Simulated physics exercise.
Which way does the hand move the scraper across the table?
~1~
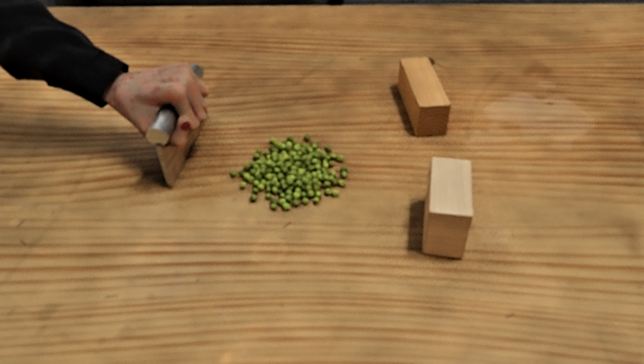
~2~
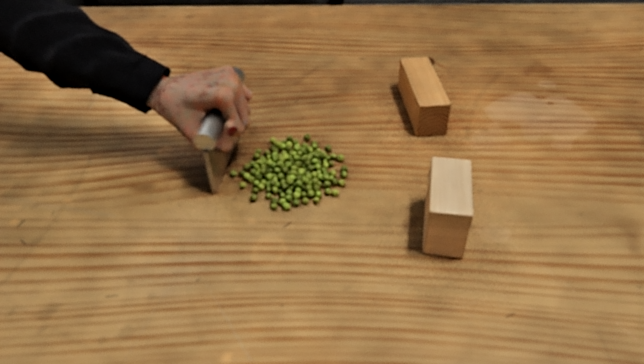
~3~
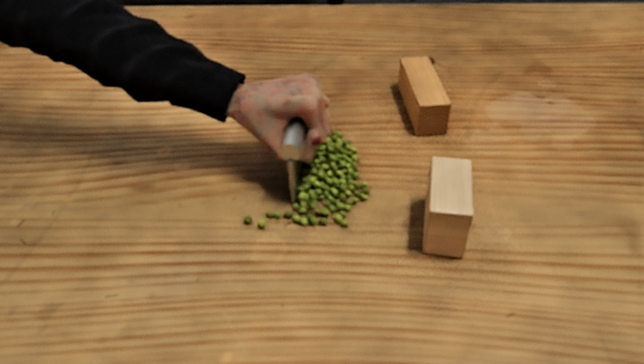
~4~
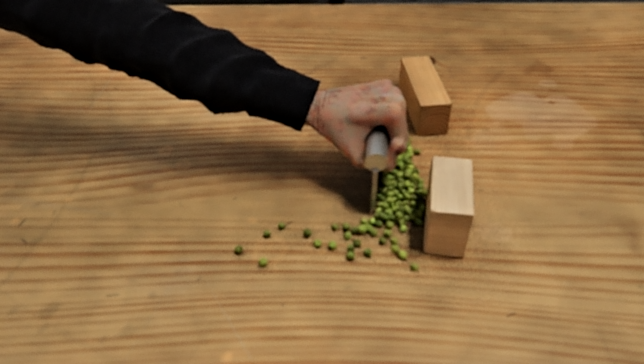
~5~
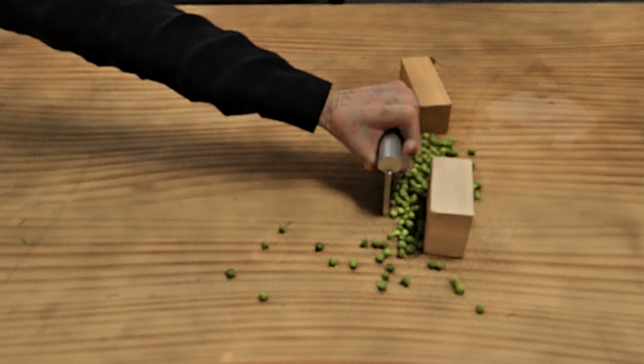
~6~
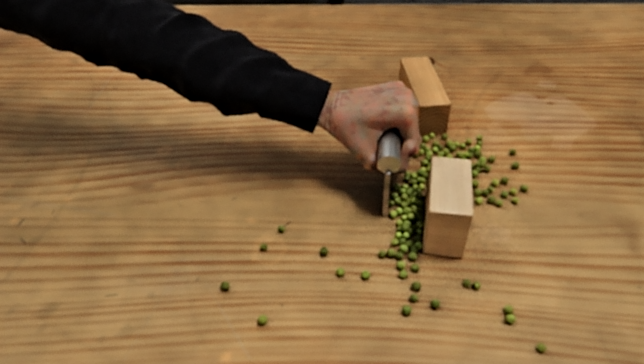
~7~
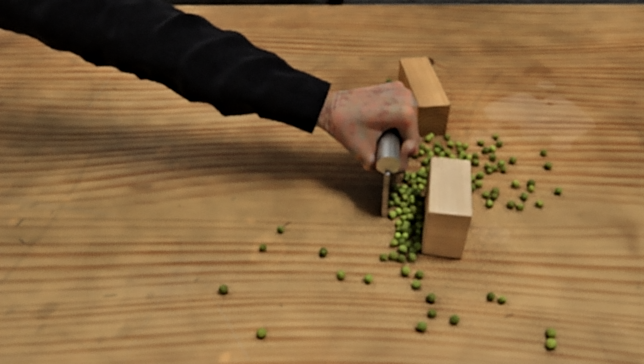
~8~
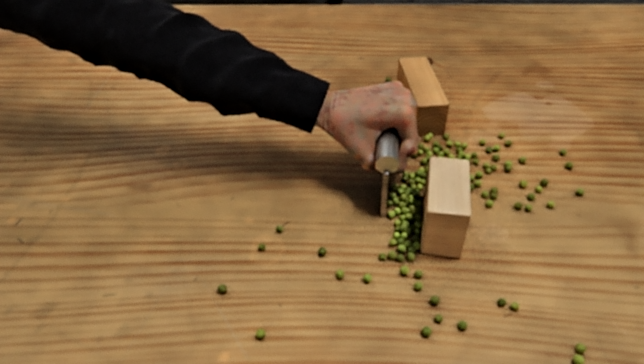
The hand moves the scraper to the right, pushing the peas towards the two wooden blocks.
